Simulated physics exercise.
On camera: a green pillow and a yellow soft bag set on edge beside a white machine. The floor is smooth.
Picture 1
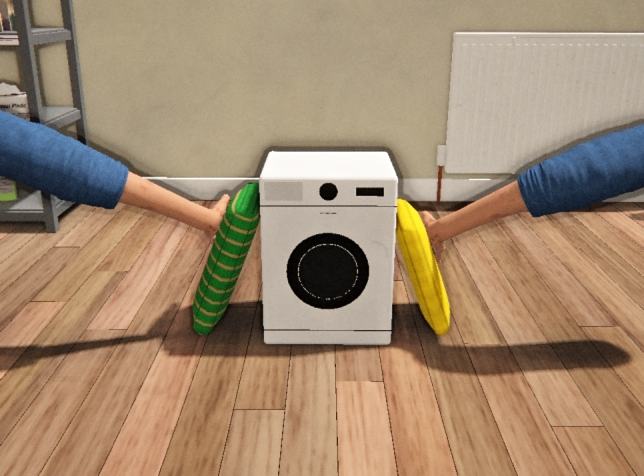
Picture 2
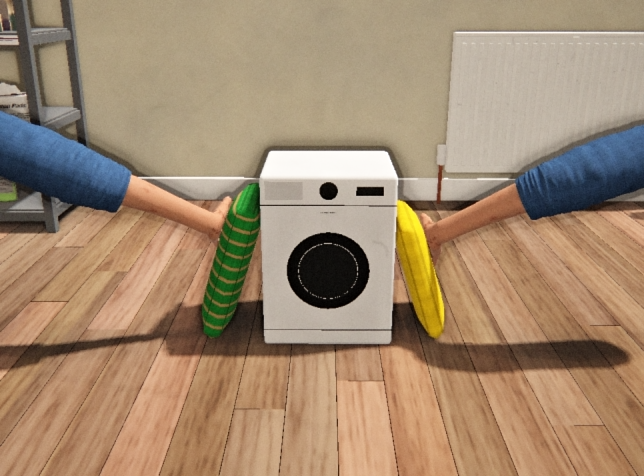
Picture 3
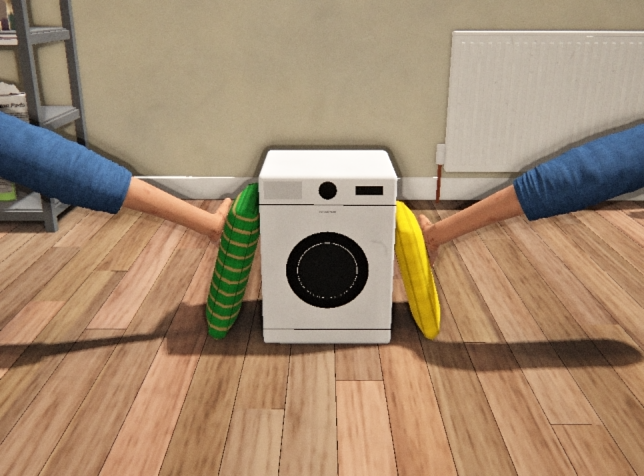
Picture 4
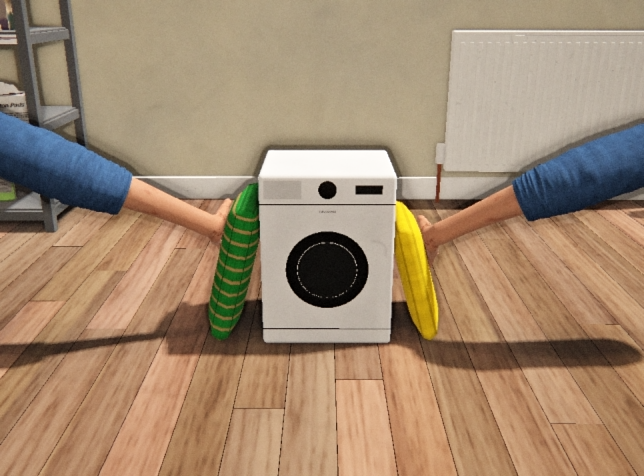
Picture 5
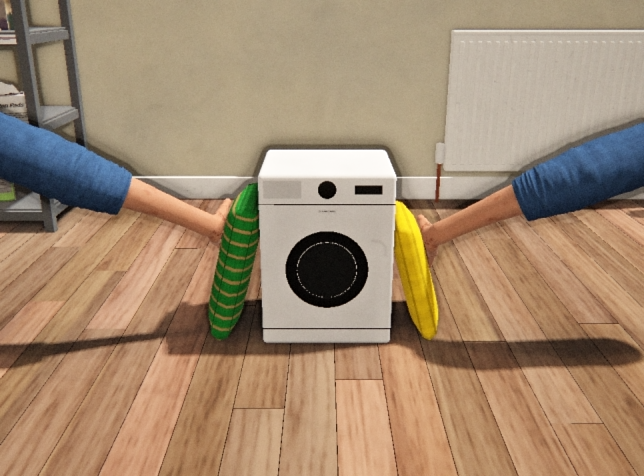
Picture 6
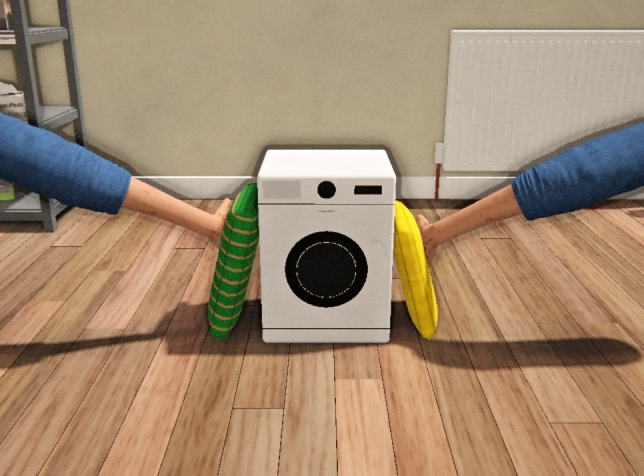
In a room with a wooden floor, two hands held a green striped pillow and a yellow soft bag against a white machine, and their lower ends shifted slightly inward before staying still.
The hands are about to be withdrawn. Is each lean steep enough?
As it turns out, the green pillow keeps leaning; the yellow soft bag holds its lean.
Then, 0.22 s on from there, pillow propped as before near (238, 259); soft bag propped as before near (411, 268).
In the end, pillow propped as before near (238, 259); soft bag propped as before near (411, 268). The green pillow holds its lean and the yellow soft bag remains propped up.
